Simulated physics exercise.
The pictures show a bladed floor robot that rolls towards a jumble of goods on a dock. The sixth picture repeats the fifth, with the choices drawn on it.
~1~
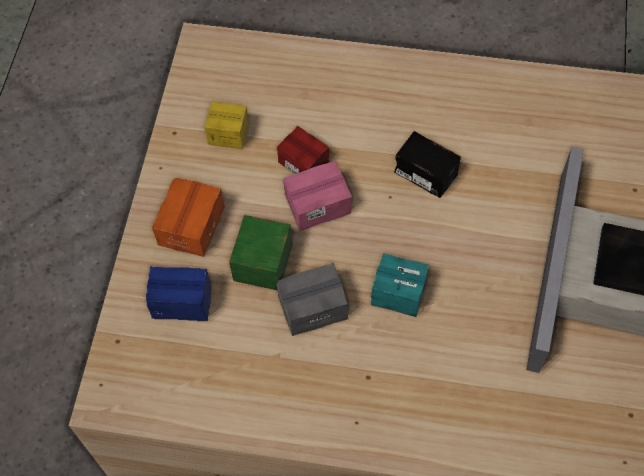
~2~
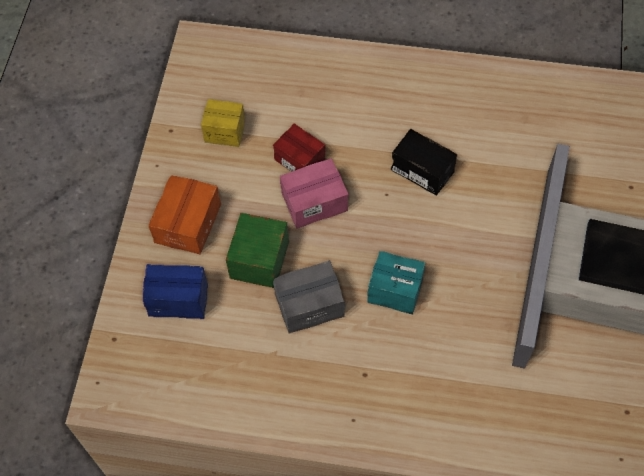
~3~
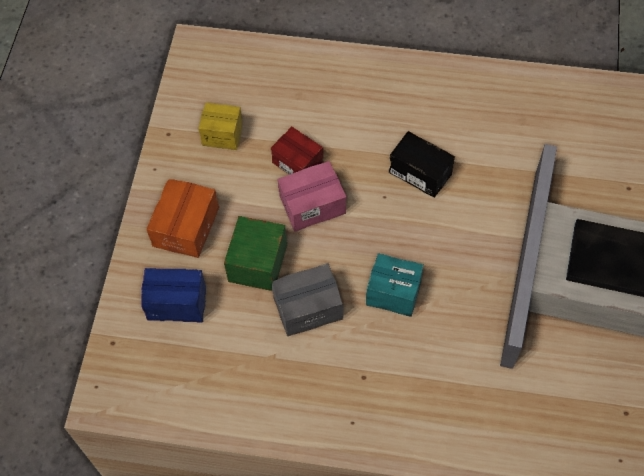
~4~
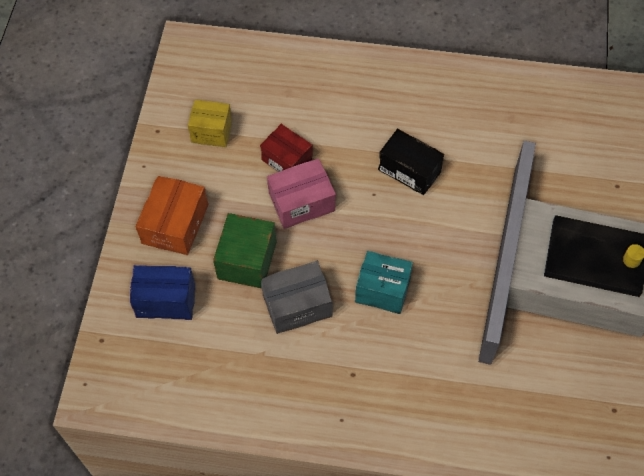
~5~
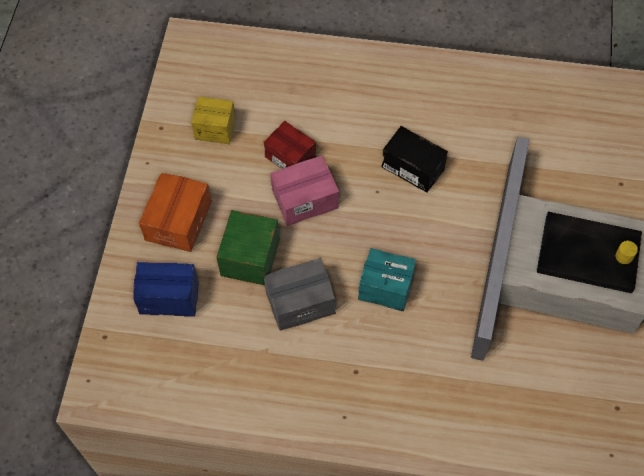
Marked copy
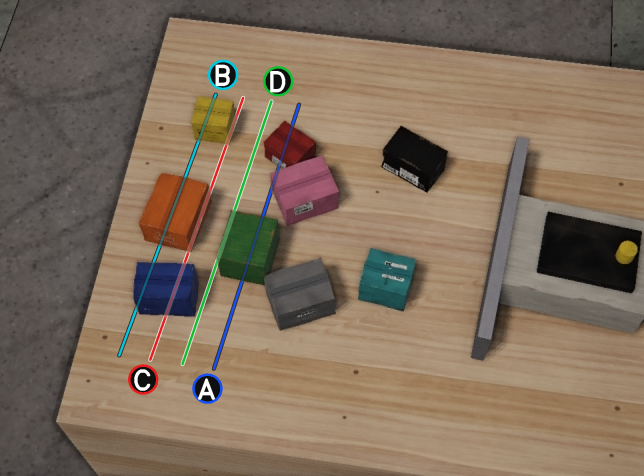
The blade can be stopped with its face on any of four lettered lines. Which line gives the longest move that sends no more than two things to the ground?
It can go as far as C.
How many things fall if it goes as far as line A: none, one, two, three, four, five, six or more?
In all, none.
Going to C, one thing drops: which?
The orange box goes over.
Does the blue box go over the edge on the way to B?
Yes.
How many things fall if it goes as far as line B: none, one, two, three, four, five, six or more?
By then, four.
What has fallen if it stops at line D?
It is the orange box.
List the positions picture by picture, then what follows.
In the first frame, black parcel (427, 164); pink parcel (318, 196); robot (640, 261).
In the second frame, robot (624, 257); turquoise box (396, 282).
In the third frame, robot (612, 257); yellow box (221, 127).
In the fourth frame, robot (590, 253); red parcel (287, 152).
In the fifth frame, robot (583, 249); black parcel (414, 159); pink parcel (305, 191); green crate (249, 248).
On the copy, A at (259, 227); B at (171, 216); C at (200, 220); D at (230, 224).
On C. First, robot (469, 235); grey box (293, 295); black parcel (374, 159).
Then, robot (358, 221); orange box (162, 209); yellow box (199, 115).
Finally, robot (273, 210); orange box over the edge; blue box (95, 277); one fallen.
By contrast, A is within the limit but short; B drops four; D is within the limit but short.
